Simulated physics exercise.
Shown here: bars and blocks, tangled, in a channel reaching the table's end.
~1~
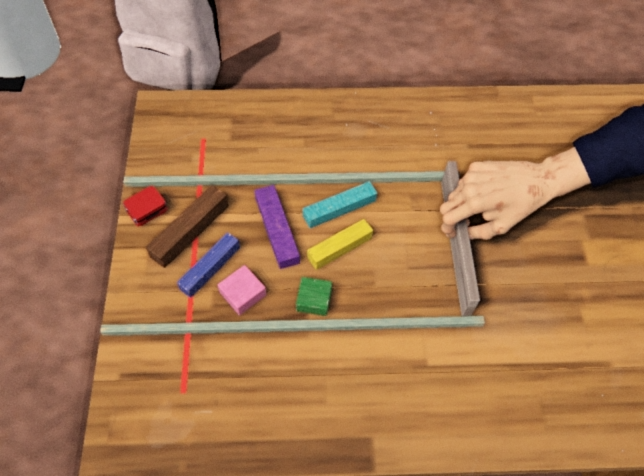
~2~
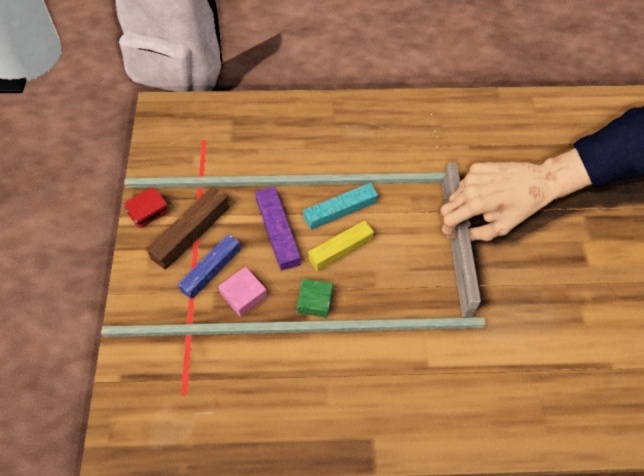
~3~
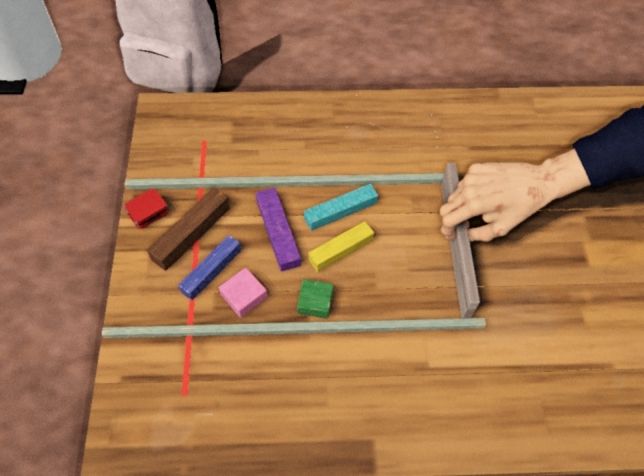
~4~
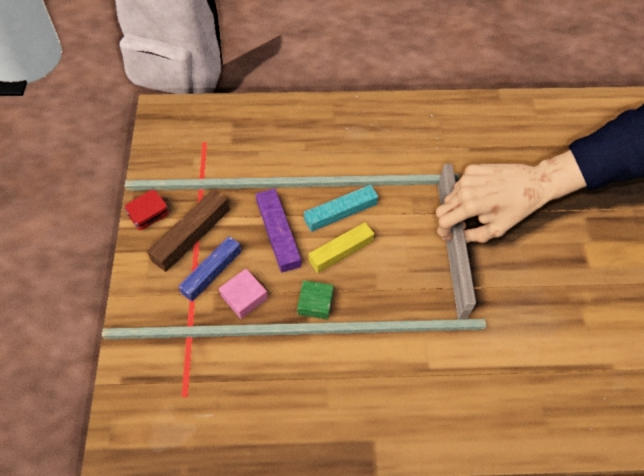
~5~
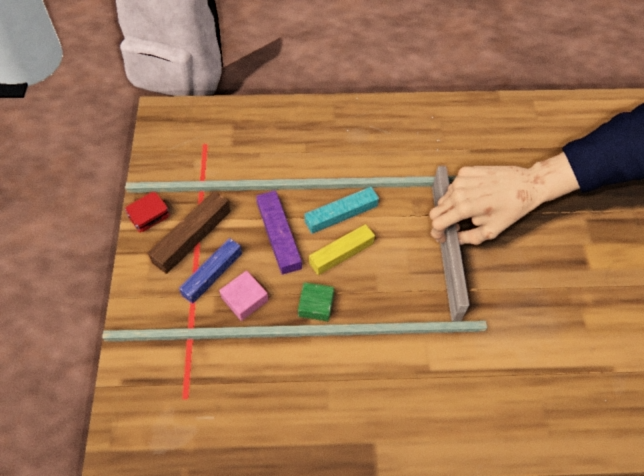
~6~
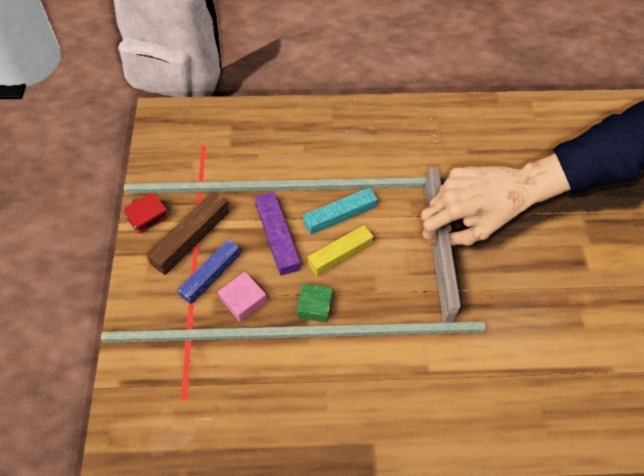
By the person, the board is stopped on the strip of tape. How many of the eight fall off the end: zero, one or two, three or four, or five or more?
The number going over the edge will be one or at most two.
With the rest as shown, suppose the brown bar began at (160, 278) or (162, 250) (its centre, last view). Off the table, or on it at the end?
It ends up down from the first place and ends up down from the second.
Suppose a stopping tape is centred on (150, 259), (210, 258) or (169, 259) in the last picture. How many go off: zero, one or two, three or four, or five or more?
Falls: Five or over; not one; three to four.
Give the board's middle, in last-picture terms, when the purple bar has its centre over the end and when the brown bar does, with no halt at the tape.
The middle is at (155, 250) when it's the purple bar, and at (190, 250) when it's the brown bar.
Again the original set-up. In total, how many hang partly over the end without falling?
That comes to 2 of them.
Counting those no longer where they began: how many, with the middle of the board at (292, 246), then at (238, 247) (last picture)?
The first number is 7, the next one 8.
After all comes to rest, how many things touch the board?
The answer is 2.
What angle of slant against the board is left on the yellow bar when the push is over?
Angle: Roughly 0 degrees.
A little later, none off yet; red case at rest near (147, 214); brown bar at rest near (189, 233); blue bar at rest near (210, 272).
Next, none off yet; red case at rest near (147, 214); brown bar moving near (183, 231); blue bar shifted a little near (195, 283).
Later still, none off yet; red case shifted a little near (132, 214); brown bar shifted a little near (153, 225); blue bar shifted about its own width near (147, 293).
When it is over, the number that fall off is one or two; down, red case.
